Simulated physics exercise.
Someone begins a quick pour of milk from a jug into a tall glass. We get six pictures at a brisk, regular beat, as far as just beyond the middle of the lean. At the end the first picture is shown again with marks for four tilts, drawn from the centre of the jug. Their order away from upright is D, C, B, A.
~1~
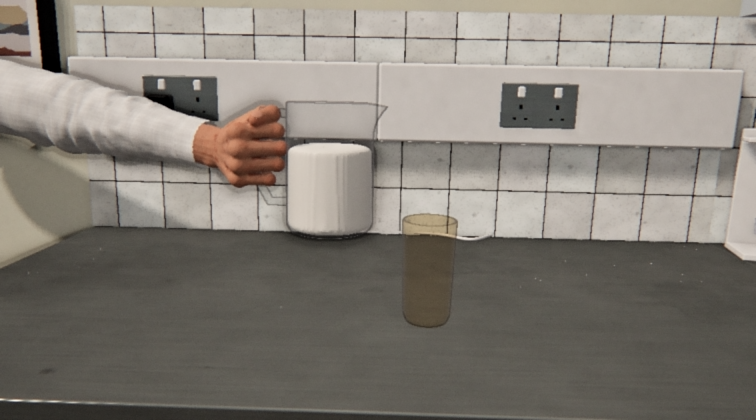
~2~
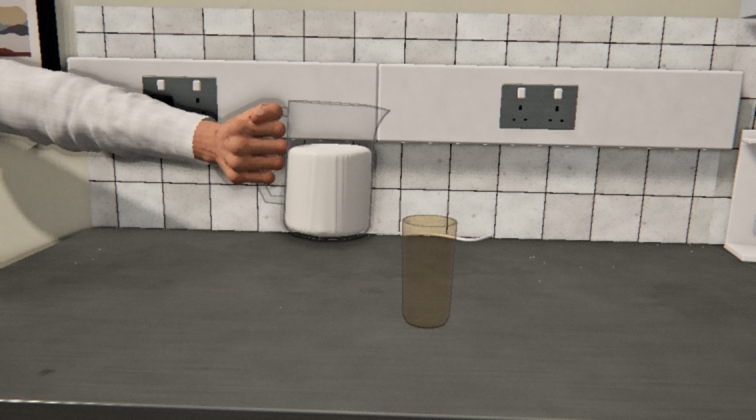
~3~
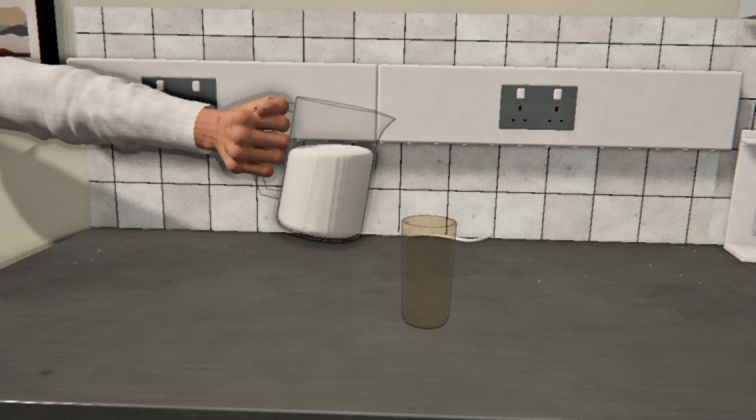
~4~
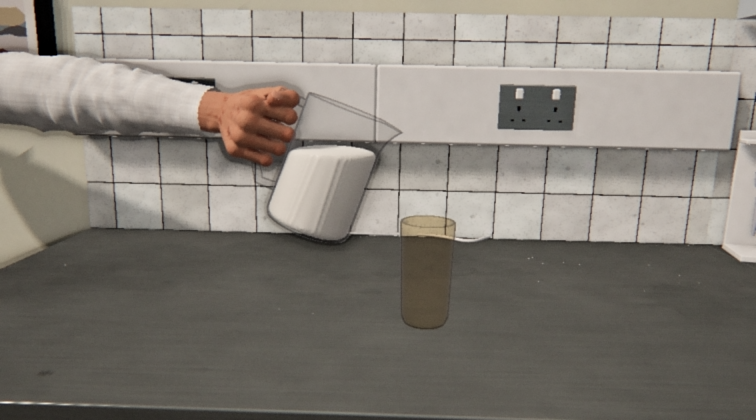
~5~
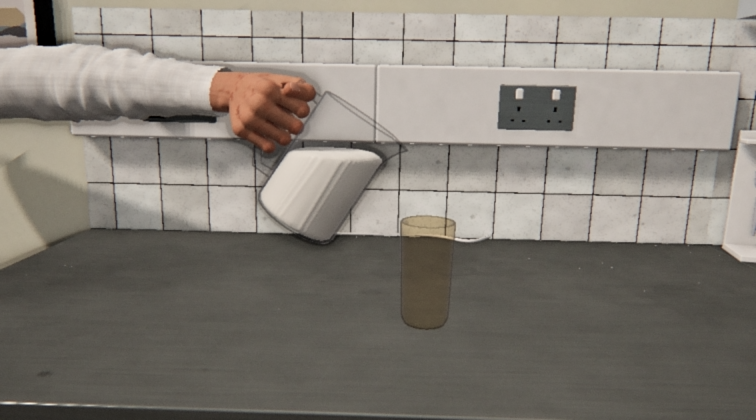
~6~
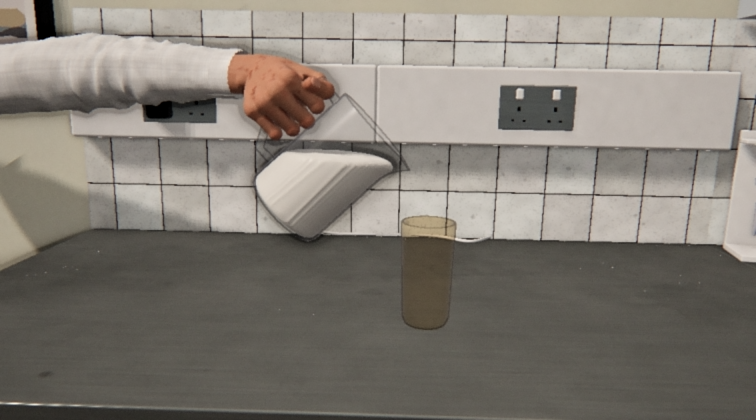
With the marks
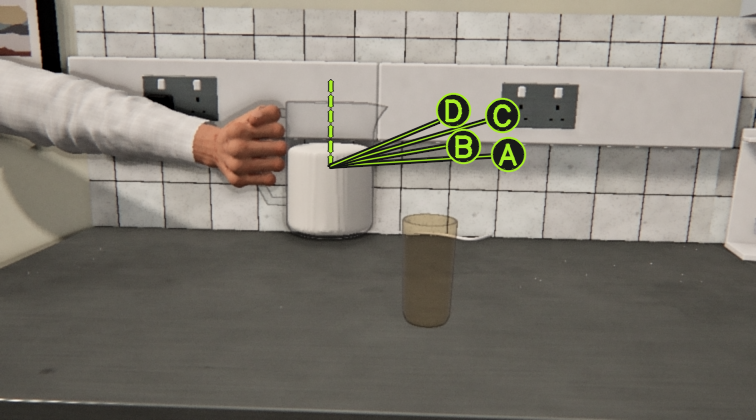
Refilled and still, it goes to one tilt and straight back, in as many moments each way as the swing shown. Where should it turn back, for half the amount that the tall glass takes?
Line D.
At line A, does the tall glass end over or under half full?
Over.
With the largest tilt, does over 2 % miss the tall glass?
Yes, it does.
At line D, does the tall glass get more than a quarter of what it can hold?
Yes, it does.
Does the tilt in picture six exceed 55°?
No.
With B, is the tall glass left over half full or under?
Over half.
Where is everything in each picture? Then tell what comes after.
Upright, lip at (386, 106); rim of the tall glass round (430, 219); nothing has left yet.
Tipped about 2°, lip at (388, 110); nothing has left yet.
Tipped about 9°, lip at (394, 118); nothing has left yet.
Tipped about 20°, lip at (401, 131); nothing has left yet.
Tipped about 33°, lip at (407, 149); nothing has left yet.
Tipped about 47°, lip at (409, 169); nothing has left yet.
On the marked copy, A at (491, 156); B at (445, 146); C at (486, 120); D at (438, 121).
If A is chosen, the tall glass ends with about 93 % of what it can hold; 20 % of the milk is spilt.
If B is chosen, the tall glass ends with about 93 % of what it can hold; 7 % of the milk is spilt.
If C is chosen, the tall glass ends with about 76 % of what it can hold; 3 % of the milk is spilt.
If D is chosen, the tall glass ends with about 52 % of what it can hold.
